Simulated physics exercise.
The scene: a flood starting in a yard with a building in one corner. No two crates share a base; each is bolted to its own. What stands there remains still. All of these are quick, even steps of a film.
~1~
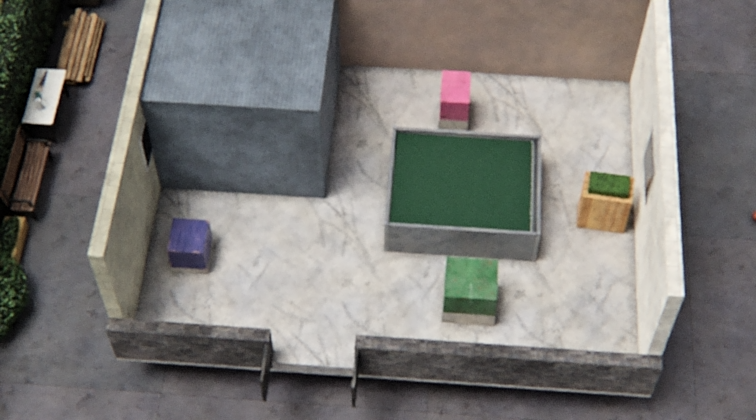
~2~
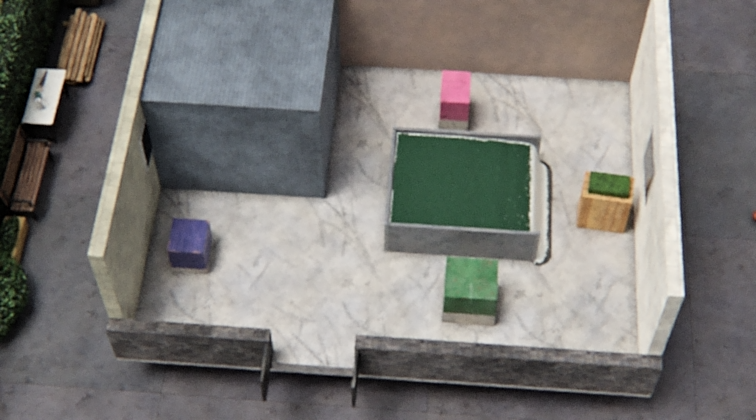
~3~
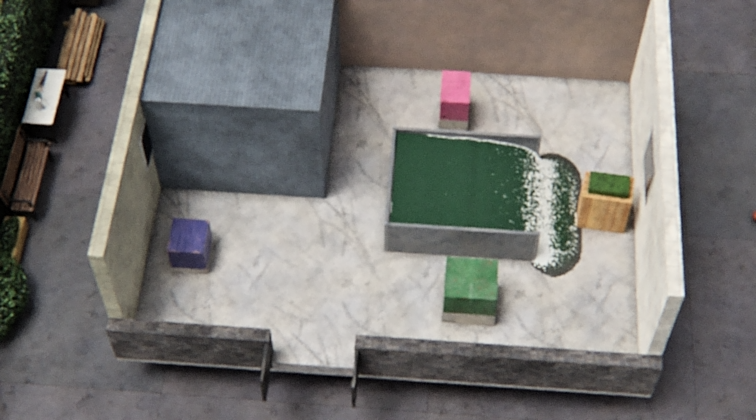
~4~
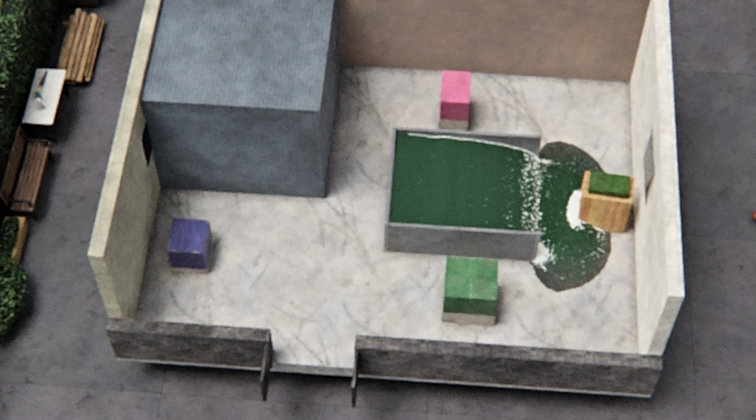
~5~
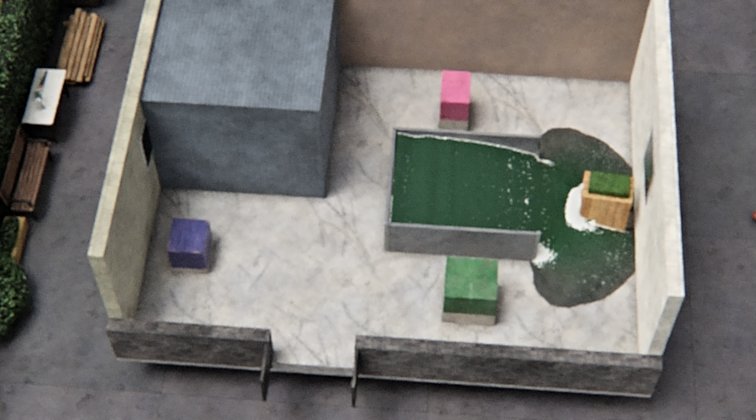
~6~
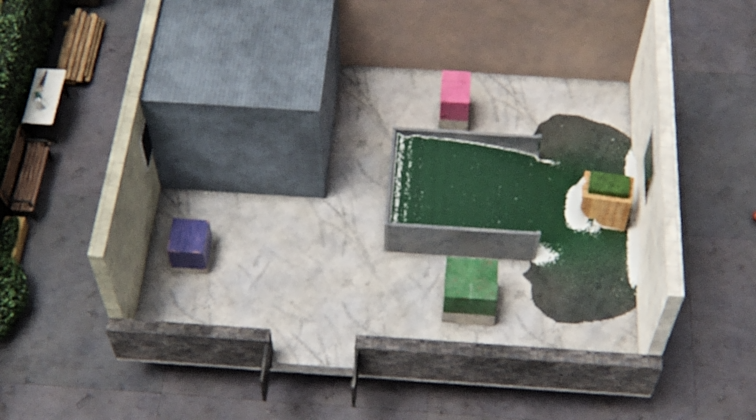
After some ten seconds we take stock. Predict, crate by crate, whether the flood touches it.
At the end, the green crate will be spared; the pink crate will be spared; the blue crate will be hit by the water.
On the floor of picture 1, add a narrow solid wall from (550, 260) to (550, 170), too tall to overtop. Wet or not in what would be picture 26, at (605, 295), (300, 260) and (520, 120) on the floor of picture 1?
Taking the three spots in order: Soaked, spared, soaked.
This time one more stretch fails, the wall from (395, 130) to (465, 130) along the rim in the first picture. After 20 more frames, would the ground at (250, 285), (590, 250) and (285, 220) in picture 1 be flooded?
Unwetted / unwetted / unwetted.
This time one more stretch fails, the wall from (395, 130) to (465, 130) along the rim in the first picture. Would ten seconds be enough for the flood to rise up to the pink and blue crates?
Note: Pink crate is overtopped; blue crate is left dry.
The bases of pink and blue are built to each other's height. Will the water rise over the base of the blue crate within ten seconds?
Verdict on the blue crate: It is not reached.
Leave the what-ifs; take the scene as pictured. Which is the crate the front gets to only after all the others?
The answer here is the blue one.
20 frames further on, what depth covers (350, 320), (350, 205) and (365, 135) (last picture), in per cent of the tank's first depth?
About 6 per cent, then 0 per cent, then 0 per cent.
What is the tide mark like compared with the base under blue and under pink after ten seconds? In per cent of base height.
Some 140 and 70 % respectively.
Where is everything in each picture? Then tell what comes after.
In the first frame, still water in the water tank at (464, 182).
In the second frame, water pours out at (534, 203) and has run to (537, 263).
In the third frame, water pours out at (534, 204) and has run to (560, 271).
In the fourth frame, the front is at (585, 278), out from the gap at (534, 205).
In the fifth frame, the front is at (632, 266), out from the gap at (534, 205).
In the sixth frame, the front is at (637, 299), out from the gap at (534, 205).
A moment on, water covers 20 % of the floor; the green crate not reached, the pink crate not reached, the blue crate not reached.
Next, water covers 30 % of the floor; the green crate not reached, the pink crate not reached, the blue crate not reached.
Then, water covers 60 % of the floor; the green crate water round its plinth, the pink crate water round its plinth, the blue crate not reached.
Later, water covers 95 % of the floor; the green crate water round its plinth, the pink crate water round its plinth, the blue crate water round its plinth.
In the end, water covers 100 % of the floor; the green crate stayed above the water, the pink crate stayed above the water, the blue crate was topped.
